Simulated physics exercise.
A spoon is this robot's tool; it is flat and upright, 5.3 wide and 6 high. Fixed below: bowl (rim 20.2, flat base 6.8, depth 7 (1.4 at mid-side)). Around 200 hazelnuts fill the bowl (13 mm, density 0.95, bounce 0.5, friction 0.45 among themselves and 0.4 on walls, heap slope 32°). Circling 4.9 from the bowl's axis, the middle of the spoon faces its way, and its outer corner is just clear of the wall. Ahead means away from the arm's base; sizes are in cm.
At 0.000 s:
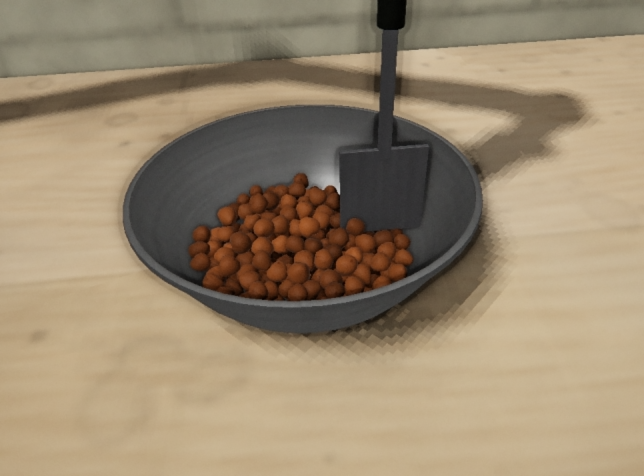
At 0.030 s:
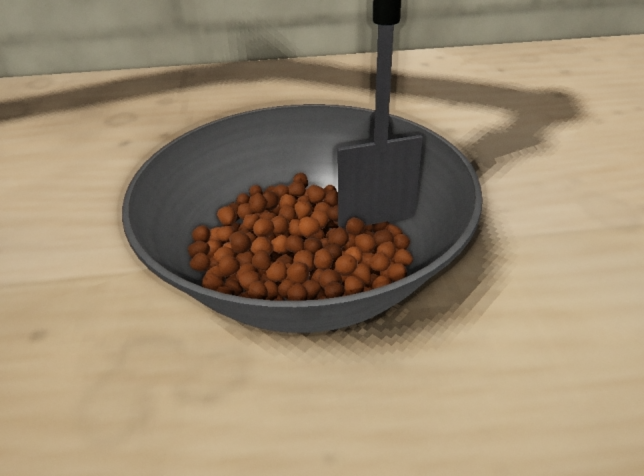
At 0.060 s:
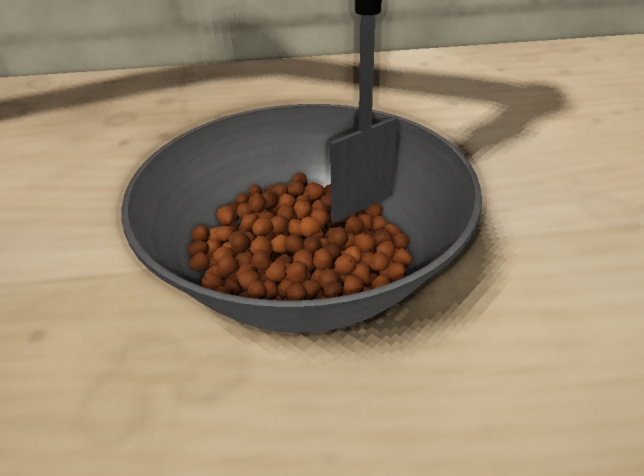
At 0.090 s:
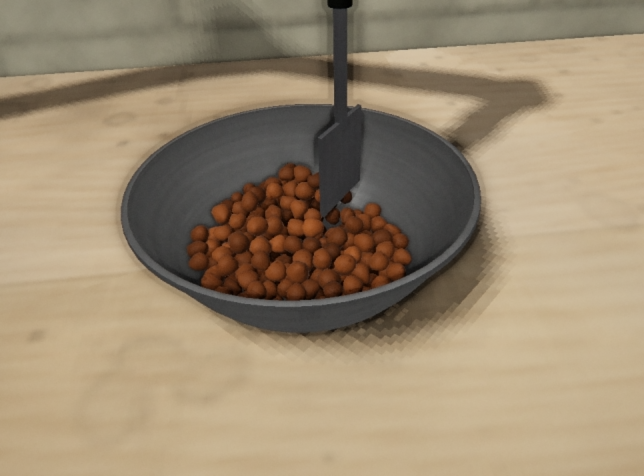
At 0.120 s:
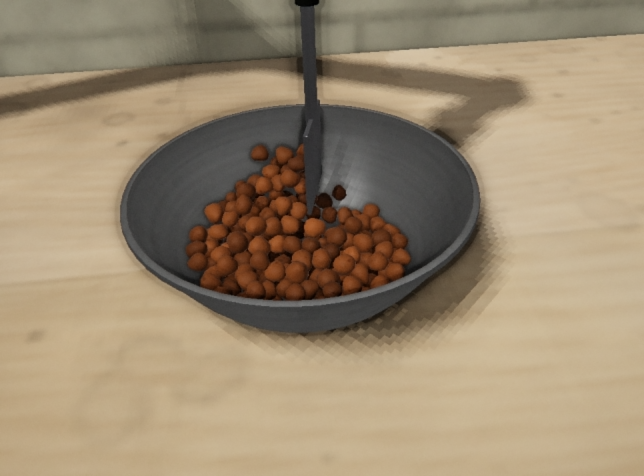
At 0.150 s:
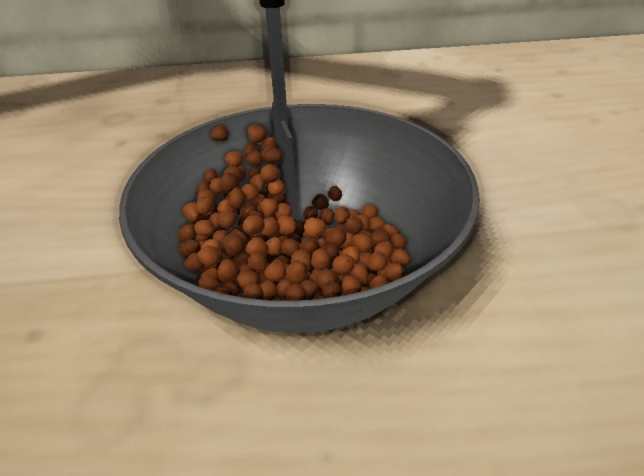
A dark bowl of brown balls sits still as a spatula sweeps left, pushing some up its side.
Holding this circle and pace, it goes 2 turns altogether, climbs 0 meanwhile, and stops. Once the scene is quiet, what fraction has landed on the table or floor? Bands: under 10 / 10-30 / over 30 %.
10-30 %.
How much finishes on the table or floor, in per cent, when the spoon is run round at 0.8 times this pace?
10 %.
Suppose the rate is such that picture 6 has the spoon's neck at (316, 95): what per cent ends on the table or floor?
Some 10 %.
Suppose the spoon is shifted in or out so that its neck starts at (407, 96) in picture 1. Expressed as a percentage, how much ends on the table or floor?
Some 0 per cent.
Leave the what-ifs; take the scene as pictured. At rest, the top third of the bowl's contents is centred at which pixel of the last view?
(342, 193).
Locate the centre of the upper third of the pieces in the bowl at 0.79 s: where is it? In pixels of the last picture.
Estimated centre: (249, 282).
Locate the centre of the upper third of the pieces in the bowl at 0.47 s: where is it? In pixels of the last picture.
Roughly at (403, 214).
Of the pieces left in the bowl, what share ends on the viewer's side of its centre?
Estimate: Some 35 %.
After 0.47 s, 341° round, highest piece 9 above the table; 178 in the bowl, 11 on the table or floor, 8 in flight or on the tool.
After 0.79 s, 224° round, highest piece 8 above the table; 168 in the bowl, 26 on the table or floor, 3 in flight or on the tool.
After 1.15 s, 0° round, highest piece 6 above the table; 163 in the bowl, 34 on the table or floor.
After 1.85 s, 0° round, highest piece 6 above the table; 163 in the bowl, 34 on the table or floor.
At rest, 163 in the bowl, 34 on the table or floor. That is 17 % on the table or floor.
